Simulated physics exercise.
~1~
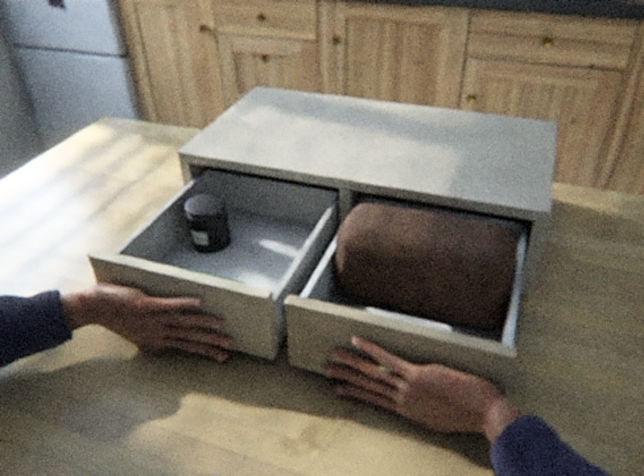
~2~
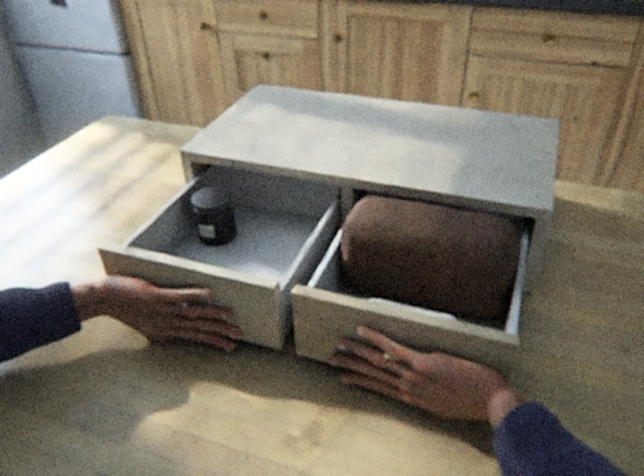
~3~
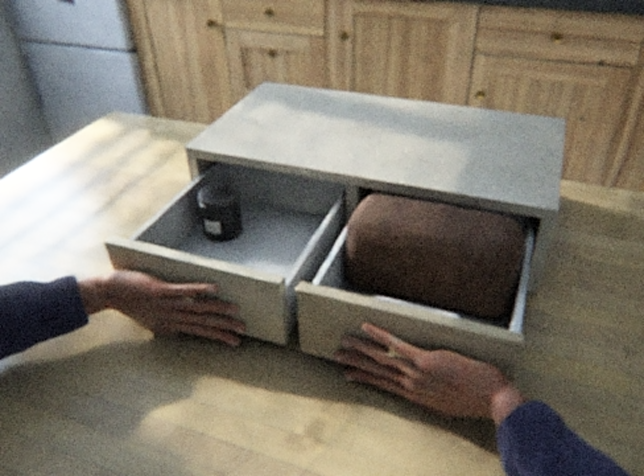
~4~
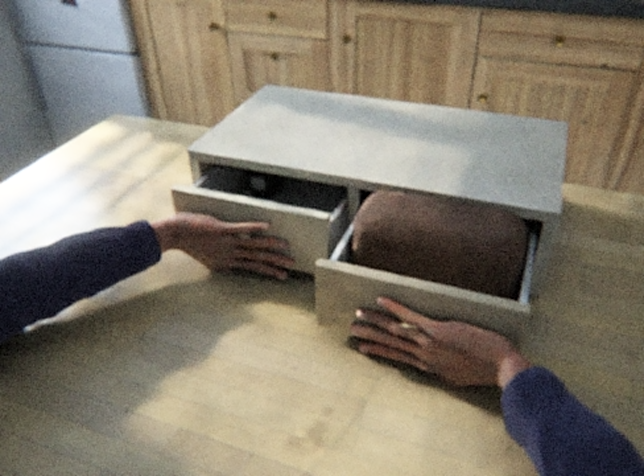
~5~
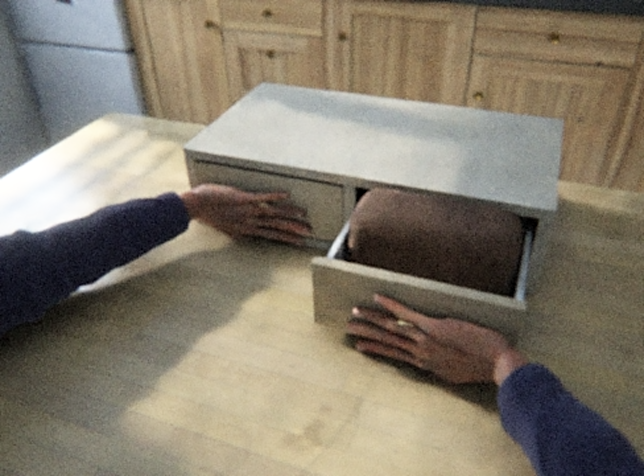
Two hands pushing side-by-side drawers into a grey chest, the left closing flush while the right, holding a brown loaf-shaped object, stays ajar.
